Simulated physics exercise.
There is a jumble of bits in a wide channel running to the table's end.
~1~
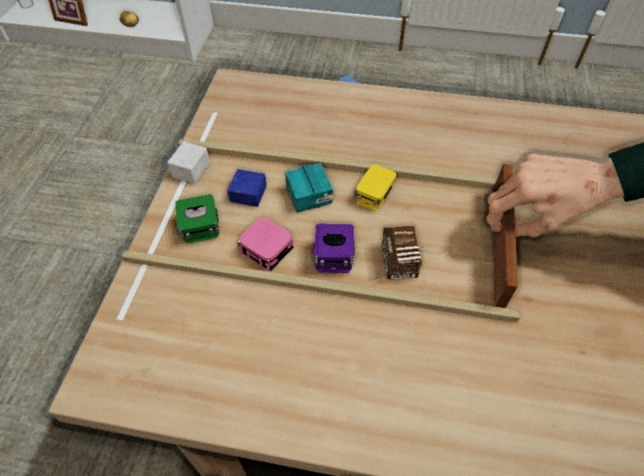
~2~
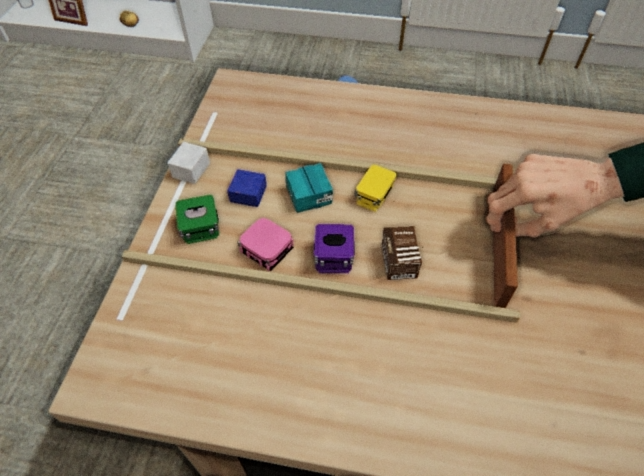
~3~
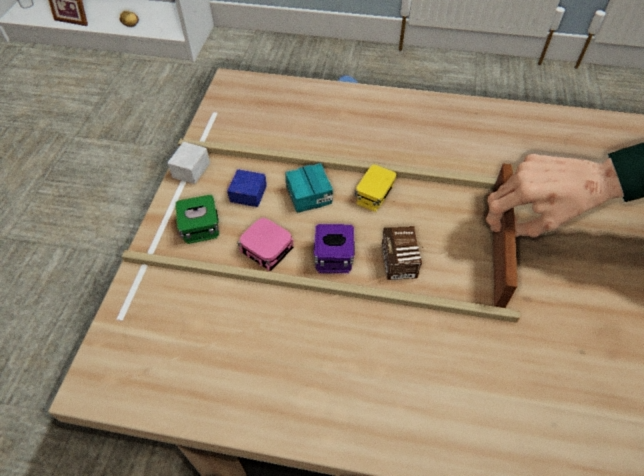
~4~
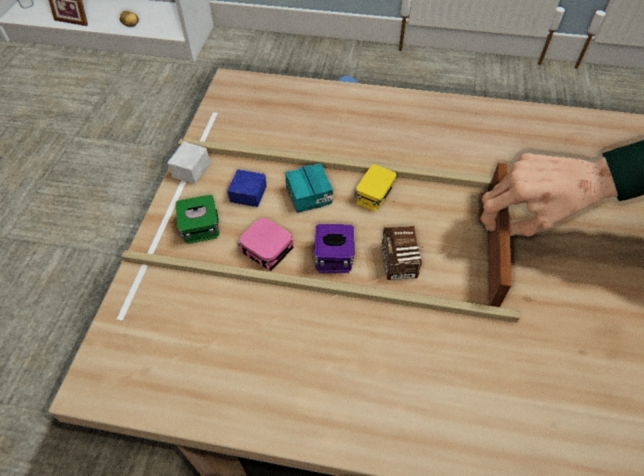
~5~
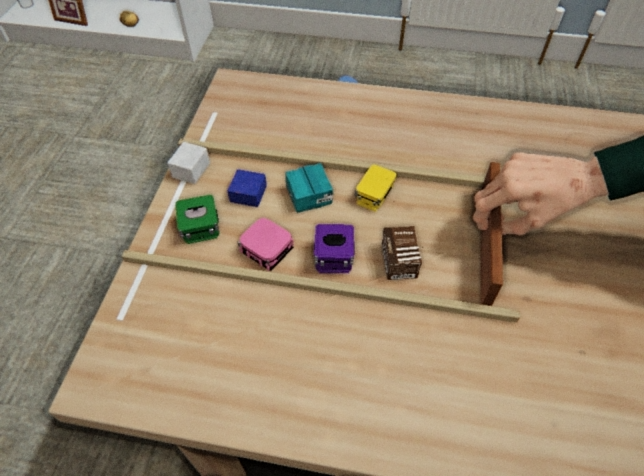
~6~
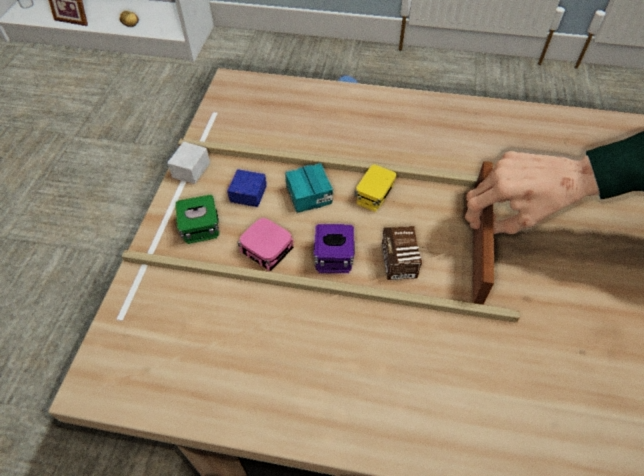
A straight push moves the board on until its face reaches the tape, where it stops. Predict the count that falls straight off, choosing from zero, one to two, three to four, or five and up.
So the count of drops is upwards of four.
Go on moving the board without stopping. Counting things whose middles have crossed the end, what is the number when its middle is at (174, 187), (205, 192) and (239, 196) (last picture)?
Counts by place: 6 / 4 / 2.
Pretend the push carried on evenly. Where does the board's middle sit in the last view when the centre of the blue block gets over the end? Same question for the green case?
The middle is at (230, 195) when it's the blue block, and at (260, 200) when it's the green case.
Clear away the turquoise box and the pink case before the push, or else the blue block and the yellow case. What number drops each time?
First 4, then 4.
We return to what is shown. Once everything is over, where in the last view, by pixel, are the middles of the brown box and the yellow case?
Middles: Around (146, 214) and around (174, 164).
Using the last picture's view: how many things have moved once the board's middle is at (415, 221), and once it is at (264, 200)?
In order, the tallies are 1 and 8.
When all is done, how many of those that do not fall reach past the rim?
You'd get 2.
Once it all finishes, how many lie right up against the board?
Result: 2 in all.
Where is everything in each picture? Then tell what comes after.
In the first frame, white block (189, 163); green case (198, 219); blue block (248, 188); board (504, 233); tape (175, 200).
In the second frame, green case (198, 220); yellow case (376, 188).
In the third frame, blue block (248, 188); pink case (267, 244).
In the fourth frame, white block (189, 163); turquoise box (309, 188).
In the fifth frame, green case (198, 220); board (491, 231).
In the sixth frame, white block (189, 163); green case (198, 220); blue block (248, 188); board (483, 230); tape (175, 200).
A little later, none off yet; white block at rest near (189, 163); green case at rest near (198, 220); blue block at rest near (248, 188).
When it is over, the number that fall off is five or more; down, purple case, turquoise box, pink case, blue block, green case and white block.
